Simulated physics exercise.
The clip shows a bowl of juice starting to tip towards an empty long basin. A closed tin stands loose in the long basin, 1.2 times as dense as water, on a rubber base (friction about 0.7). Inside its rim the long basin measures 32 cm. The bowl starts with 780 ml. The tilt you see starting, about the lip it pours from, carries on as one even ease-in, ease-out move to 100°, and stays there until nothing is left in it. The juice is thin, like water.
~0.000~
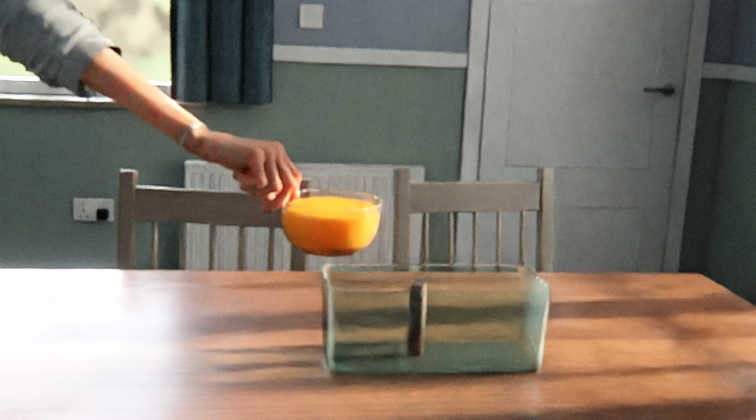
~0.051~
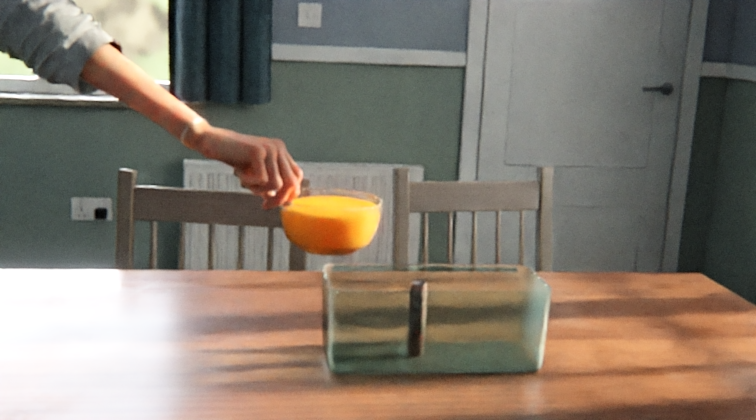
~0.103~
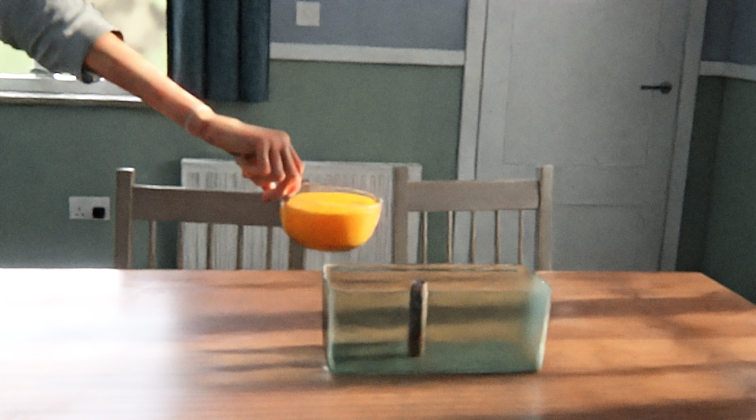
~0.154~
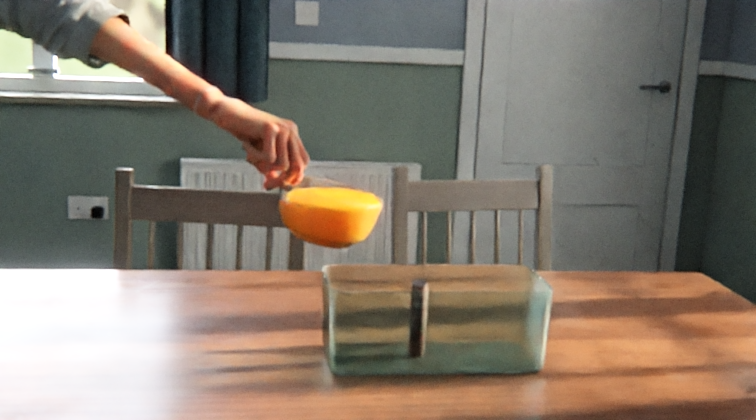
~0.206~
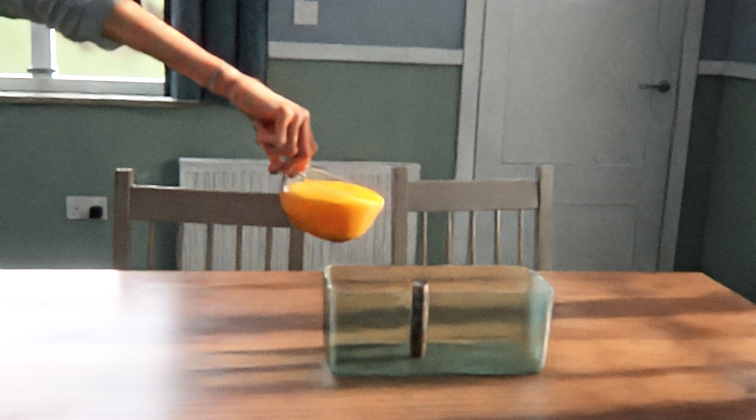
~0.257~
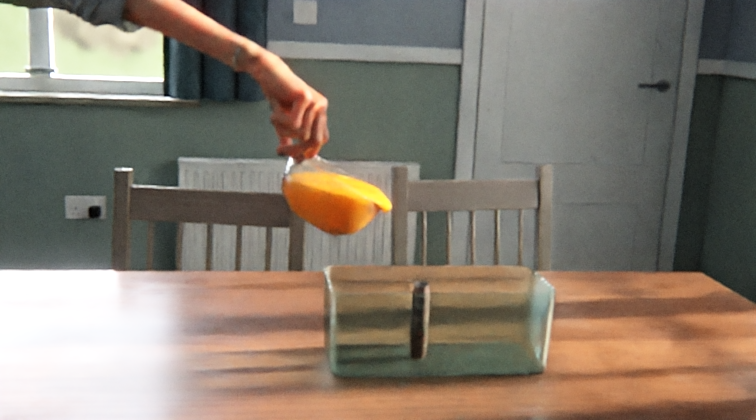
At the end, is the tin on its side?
The tin falls.
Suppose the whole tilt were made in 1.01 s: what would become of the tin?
The tin stays up.
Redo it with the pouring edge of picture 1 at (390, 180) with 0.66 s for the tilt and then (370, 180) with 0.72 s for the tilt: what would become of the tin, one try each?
First it falls; then it goes over.
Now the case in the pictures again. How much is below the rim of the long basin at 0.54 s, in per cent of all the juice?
Some 16 per cent.
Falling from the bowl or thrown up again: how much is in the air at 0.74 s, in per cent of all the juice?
Some 12 per cent.
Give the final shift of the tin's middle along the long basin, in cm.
Some 7.0 cm.
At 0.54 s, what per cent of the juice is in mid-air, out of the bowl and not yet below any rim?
Near 52 in a hundred.
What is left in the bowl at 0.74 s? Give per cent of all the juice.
Some 2 per cent.
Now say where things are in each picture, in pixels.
The first frame shows tilt 0°; pouring edge (380, 202); surface from (282, 206) to (378, 207); the long basin's rim runs from (326, 278) to (539, 279); the tin's top is at (419, 286).
The second frame shows tilt 1°; pouring edge (380, 202); surface from (281, 205) to (378, 206).
The third frame shows tilt 5°; pouring edge (380, 202); surface from (281, 202) to (377, 202).
The fourth frame shows tilt 12°; pouring edge (381, 202); surface from (282, 196) to (379, 198).
The fifth frame shows tilt 20°; pouring edge (381, 203); surface from (282, 187) to (381, 198); 2 per cent is over the edge.
The sixth frame shows tilt 31°; pouring edge (382, 203); surface from (285, 177) to (381, 195); 5 per cent is over the edge.
Then, 0.54 s in, the tilt is 88° and 31 per cent is still to pour; the tin stands where it began.
Then, 0.74 s in, the tilt is 100° and 2 per cent is still to pour; the tin stands where it began.
Then, 0.96 s in, the tilt is 100° and 0 per cent is still to pour; the tin leans 12°.
Then, 1.19 s in, the tilt is 100° and 0 per cent is still to pour; the tin lies on its side.
Finally, the tin lies on its side.
